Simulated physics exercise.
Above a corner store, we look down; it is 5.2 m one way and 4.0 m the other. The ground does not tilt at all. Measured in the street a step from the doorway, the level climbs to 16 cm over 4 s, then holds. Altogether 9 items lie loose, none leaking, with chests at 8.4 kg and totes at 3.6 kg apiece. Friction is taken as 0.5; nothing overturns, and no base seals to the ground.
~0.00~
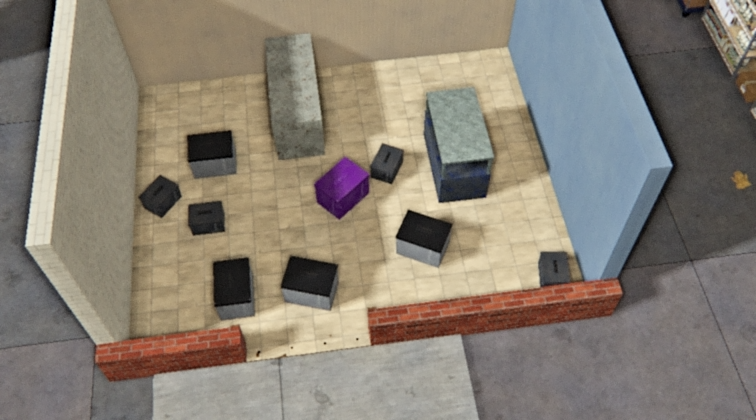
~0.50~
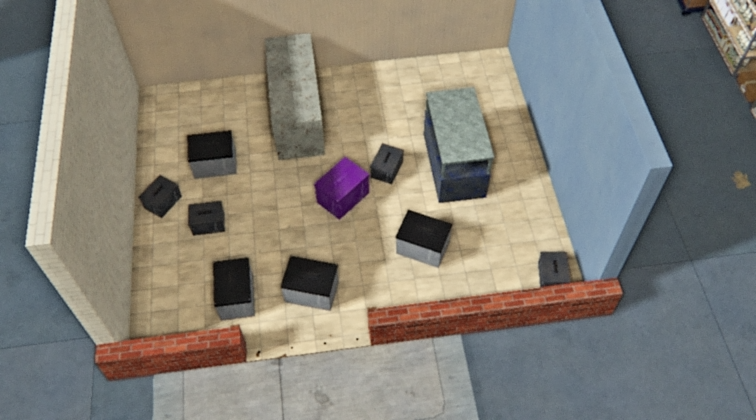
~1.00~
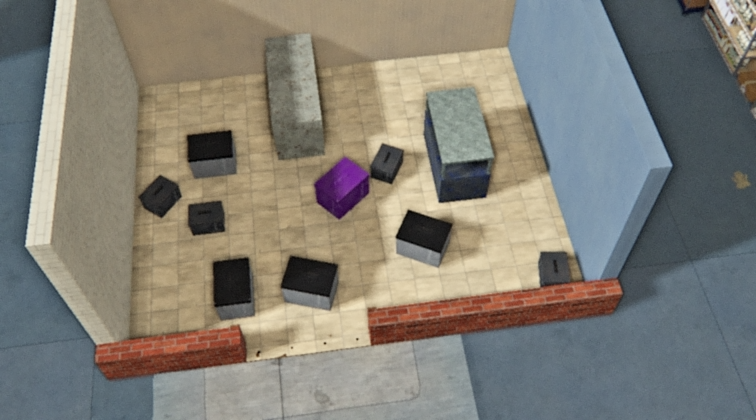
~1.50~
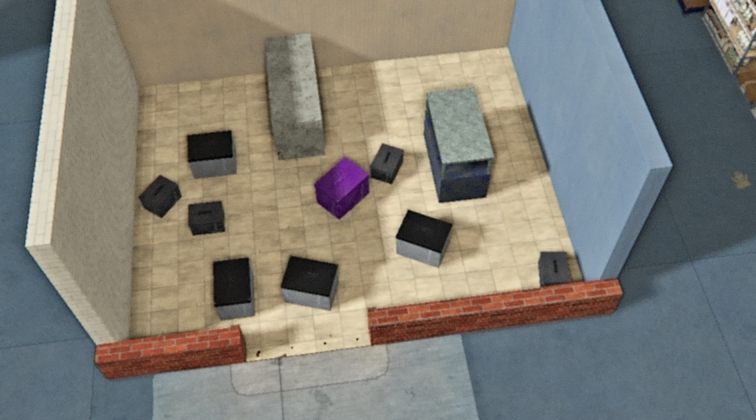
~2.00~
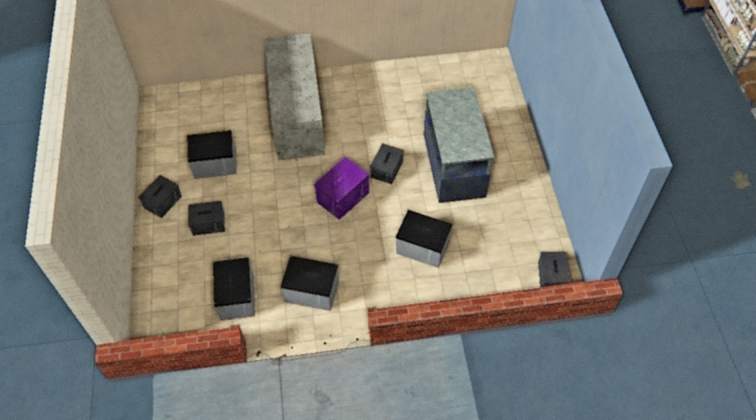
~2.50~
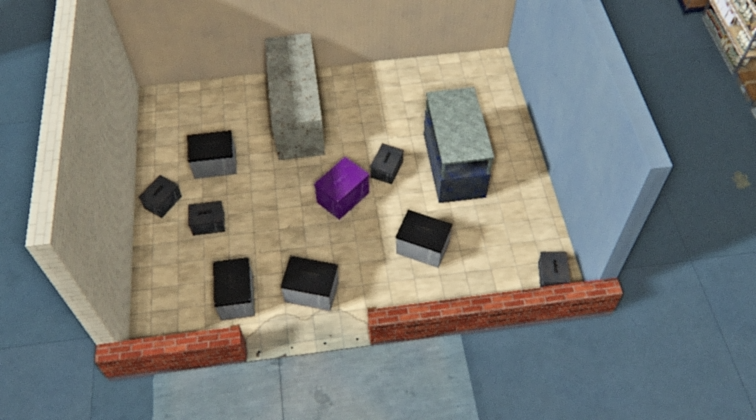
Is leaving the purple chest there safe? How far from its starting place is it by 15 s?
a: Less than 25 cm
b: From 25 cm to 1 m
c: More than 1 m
(c) More than 1 m.
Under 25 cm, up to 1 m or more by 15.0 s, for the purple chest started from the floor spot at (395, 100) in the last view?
Short answer, it is taken a long way.
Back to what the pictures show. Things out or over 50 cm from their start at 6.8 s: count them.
The number I get is 5.
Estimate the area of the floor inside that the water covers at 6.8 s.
13 m2.
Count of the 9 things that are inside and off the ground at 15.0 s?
That would be 9 of them.
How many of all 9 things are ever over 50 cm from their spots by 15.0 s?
I make it 7.
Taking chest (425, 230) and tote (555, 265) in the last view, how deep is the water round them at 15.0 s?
I'd estimate 5 cm for the first and 8 cm for the second.
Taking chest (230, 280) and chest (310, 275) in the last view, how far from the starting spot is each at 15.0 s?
Respectively 80 and 300 centimetres.
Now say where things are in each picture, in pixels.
In the first picture, the purple chest at (342, 179) rests on the ground; water covers 0.0 m2; 0 of 9 have shifted.
In the second picture, the purple chest at (342, 179), on the bottom; water covers 0.0 m2; 0 of 9 have shifted.
In the third picture, the purple chest at (342, 179) rests on the ground; 0.0 m2 under water; 0 of 9 have shifted.
In the fourth picture, the purple chest at (342, 179), on the bottom; water covers 0.0 m2; 0 of 9 have shifted.
In the fifth picture, the purple chest at (342, 179) rests on the ground; 0.0 m2 under water; 0 of 9 have shifted.
In the sixth picture, the purple chest at (342, 179) rests on the ground; water covers 0.3 m2; 0 of 9 have shifted.
After 3.5 s the purple chest is near (342, 179), 0.0 m from its start, aground; 0 afloat.
After 6.8 s the purple chest is near (349, 123), 0.9 m from its start, aground; 4 afloat.
After 11.0 s the purple chest is near (387, 70), 1.8 m from its start, afloat; 6 afloat.
After 15.0 s the purple chest is near (510, 143), 2.1 m from its start, afloat; 9 afloat.
